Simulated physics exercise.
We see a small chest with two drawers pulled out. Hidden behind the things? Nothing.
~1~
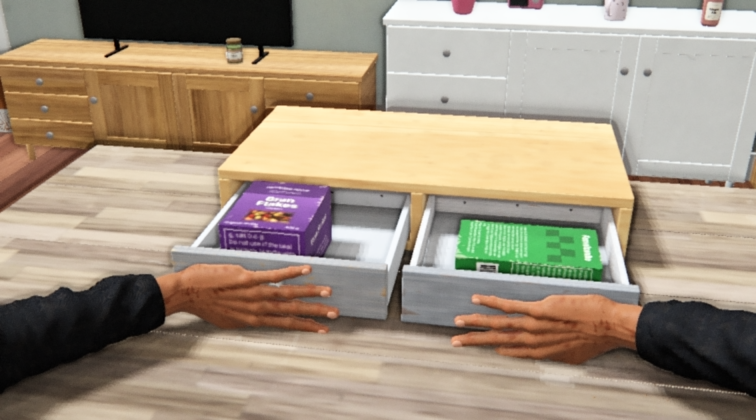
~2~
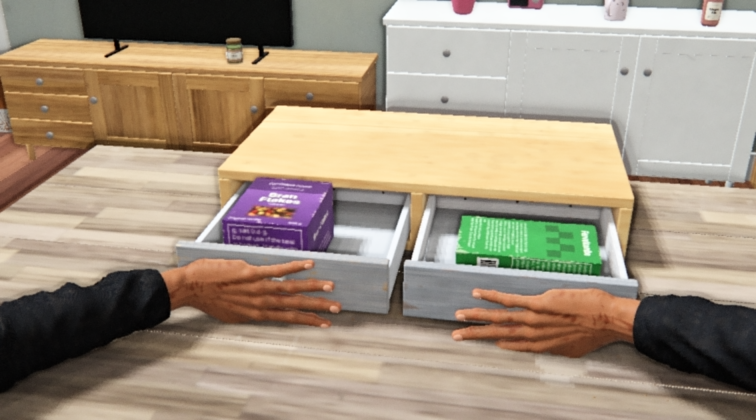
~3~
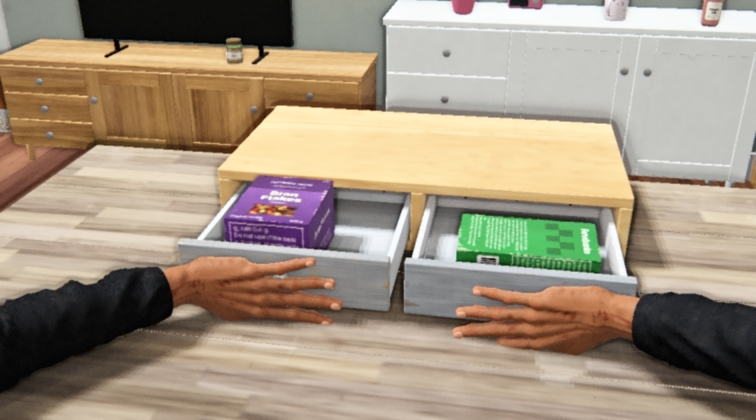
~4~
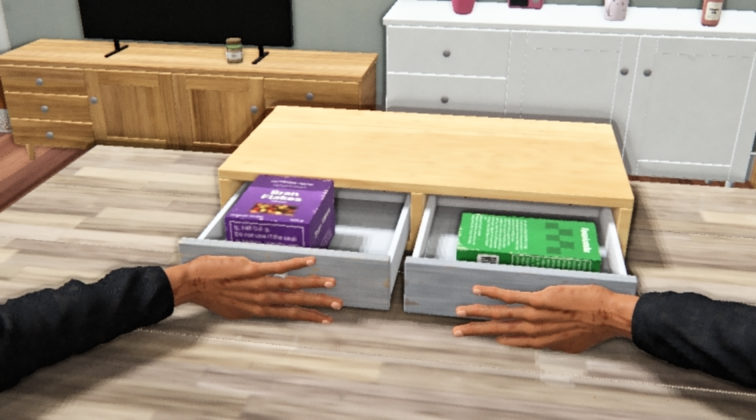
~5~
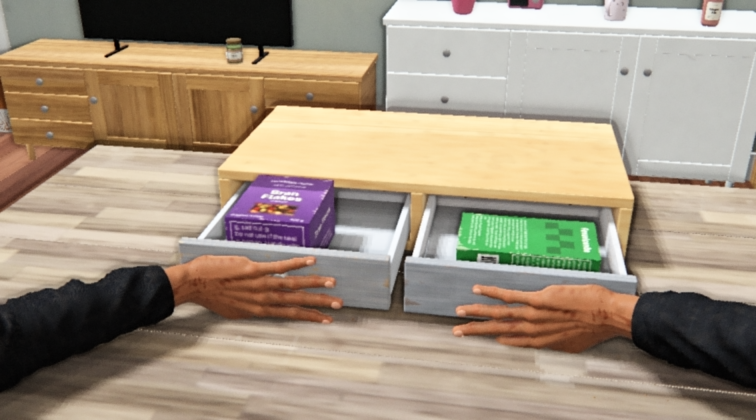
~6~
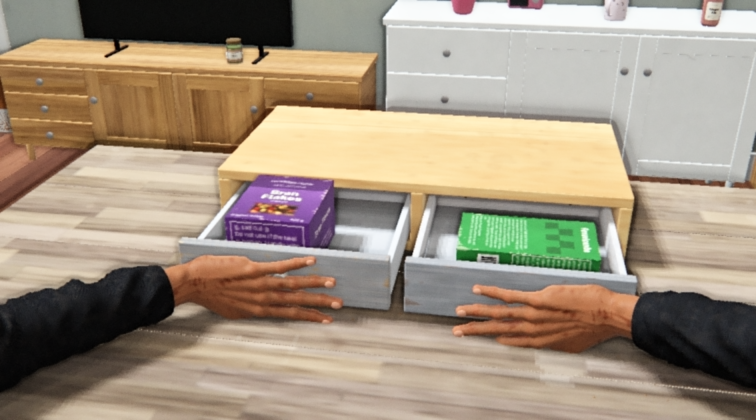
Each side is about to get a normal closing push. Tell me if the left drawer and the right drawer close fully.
In the end the left drawer will stay sticking out, the right drawer will be pushed right in.
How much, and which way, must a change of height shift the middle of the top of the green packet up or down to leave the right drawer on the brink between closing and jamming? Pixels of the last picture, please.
Raise it by roughly 12 pixels.
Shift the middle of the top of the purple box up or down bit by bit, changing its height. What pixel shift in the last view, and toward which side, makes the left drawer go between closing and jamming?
16 pixels, down.
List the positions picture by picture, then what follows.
Left drawer (307, 232) wide open; right drawer (517, 249) wide open; purple box (279, 233), in the first frame.
Right drawer (517, 245) wide open; green packet (526, 255), in the second frame.
Left drawer (310, 226) wide open; chest (428, 176), in the third frame.
Right drawer (517, 242) wide open; purple box (284, 226), in the fourth frame.
Left drawer (311, 225) wide open; green packet (526, 252), in the fifth frame.
Left drawer (311, 225) wide open; right drawer (517, 242) wide open; chest (428, 176), in the sixth frame.
Then, 0.42 s on from there, left drawer stopped, still ajar; right drawer about half in.
In the end, the left drawer stays ajar; the right drawer shuts flush.
